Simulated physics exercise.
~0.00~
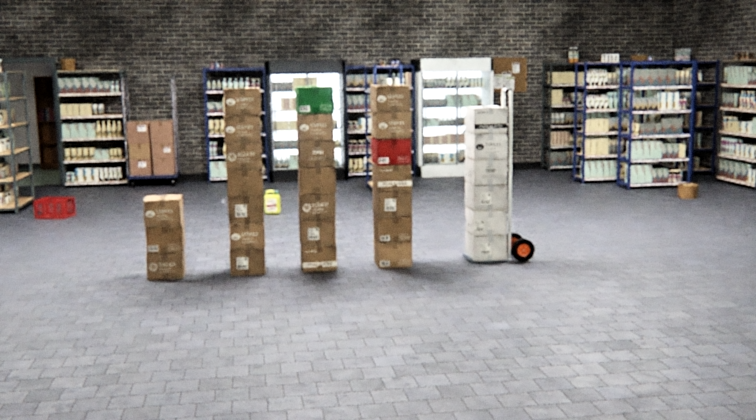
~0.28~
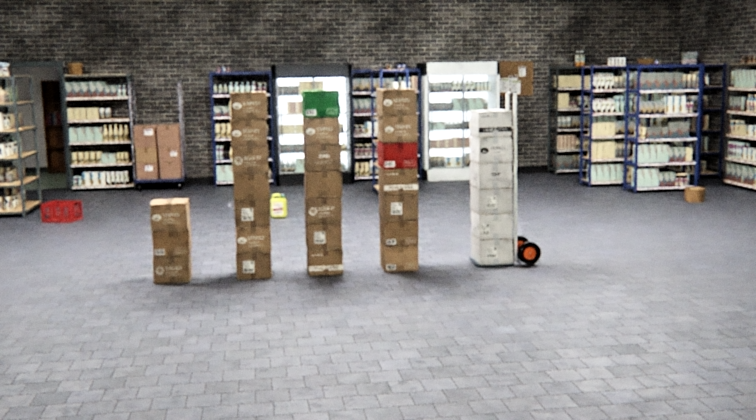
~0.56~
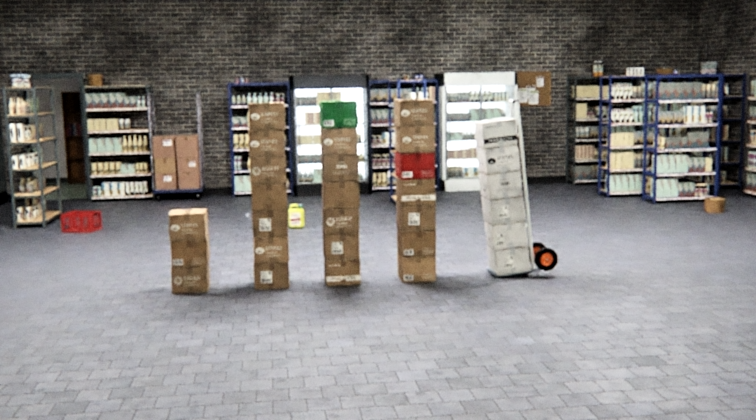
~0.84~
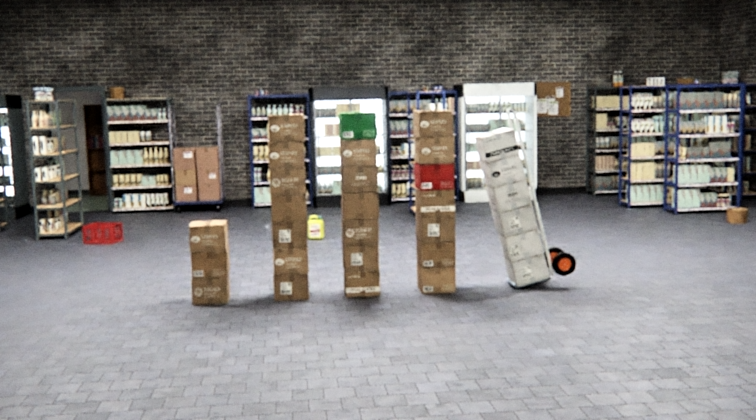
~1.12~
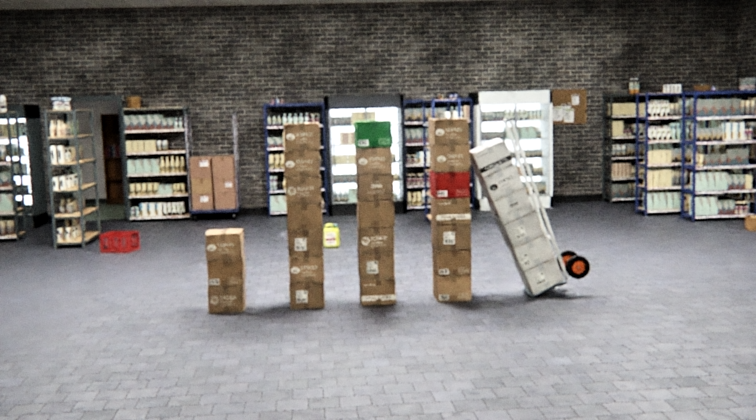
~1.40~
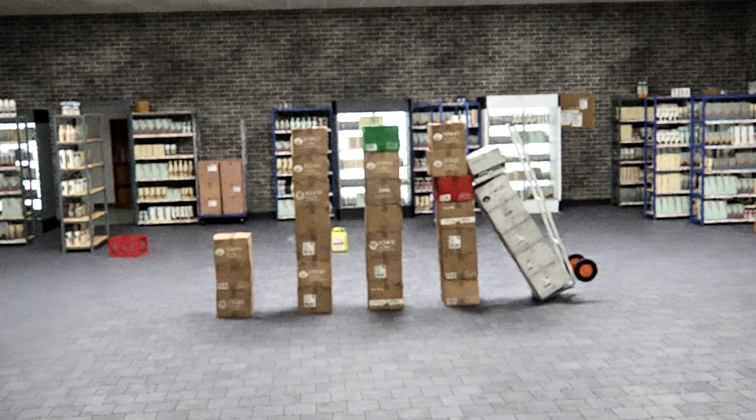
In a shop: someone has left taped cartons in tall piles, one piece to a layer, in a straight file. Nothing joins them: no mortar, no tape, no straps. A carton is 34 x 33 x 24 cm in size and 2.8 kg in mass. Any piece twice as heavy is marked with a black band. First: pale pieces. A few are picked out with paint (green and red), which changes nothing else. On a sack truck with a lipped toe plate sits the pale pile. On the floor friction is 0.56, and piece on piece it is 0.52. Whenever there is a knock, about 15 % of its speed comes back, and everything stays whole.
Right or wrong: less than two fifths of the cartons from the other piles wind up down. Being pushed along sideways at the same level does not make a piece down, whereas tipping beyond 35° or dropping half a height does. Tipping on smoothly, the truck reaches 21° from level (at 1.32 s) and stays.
Wrong.
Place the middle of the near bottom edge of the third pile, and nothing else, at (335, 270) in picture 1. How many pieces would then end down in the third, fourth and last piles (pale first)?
Third 7, fourth 6, last 3 down.
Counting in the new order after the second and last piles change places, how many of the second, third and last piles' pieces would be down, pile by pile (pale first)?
After the swap, the second pile would have 0 down, the third 0 and the last 0.
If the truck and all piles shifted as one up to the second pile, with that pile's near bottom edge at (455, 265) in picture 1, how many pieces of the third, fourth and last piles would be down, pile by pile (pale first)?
That would give third 6, fourth 7 and last 3.
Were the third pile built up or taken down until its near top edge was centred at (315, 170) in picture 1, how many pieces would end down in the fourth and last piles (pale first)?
Fourth 7, last 2.
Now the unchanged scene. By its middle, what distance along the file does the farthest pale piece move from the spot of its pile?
It ends some 160 cm away.
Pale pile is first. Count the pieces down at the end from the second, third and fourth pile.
Pieces per pile: Second: 7; third: 7; fourth: 7.
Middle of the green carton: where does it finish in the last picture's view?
About pixel (128, 269).
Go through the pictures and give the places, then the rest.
In the first picture (each place is the centre of the face we see best; the camera pans a little), truck frame (511, 125) 0° forward; green carton (316, 100); red carton (394, 152); the others all in place.
In the second picture, truck frame (515, 128) 1° forward; green carton (322, 104).
In the third picture, truck frame (521, 136) 6° forward, top of the pale pile leaning 6°; red carton (418, 166); the others all in place.
In the fourth picture, truck frame (522, 145) 13° forward, top of the pale pile leaning 13°; red carton (437, 177); the others all in place.
In the fifth picture, truck frame (522, 153) 19° forward, top of the pale pile leaning 22°; red carton (453, 185); the others all in place.
In the sixth picture, truck frame (526, 158) 21° forward, top of the pale pile leaning 22°; red carton (456, 189) moved 47 mm; green carton (382, 139); 5 have shifted.
By 2.46 s, 6 of the pale pile down; none of the 24 other cartons down, 16 disturbed; red carton tilted 21°; green carton tilted 8°.
By 3.30 s, 6 of the pale pile down; 19 of the 24 other cartons down; green carton tilted 55°, 37 cm lower; red carton tilted 44°, 40 cm lower.
When it is over (4.9 s), 6 of the pale pile down; 24 of the 24 other cartons down; green carton upside down; red carton tilted 43°, 44 cm lower. That is 100 per cent. In pixels of the last frame, middles, green carton near (128, 269), red carton near (346, 238).
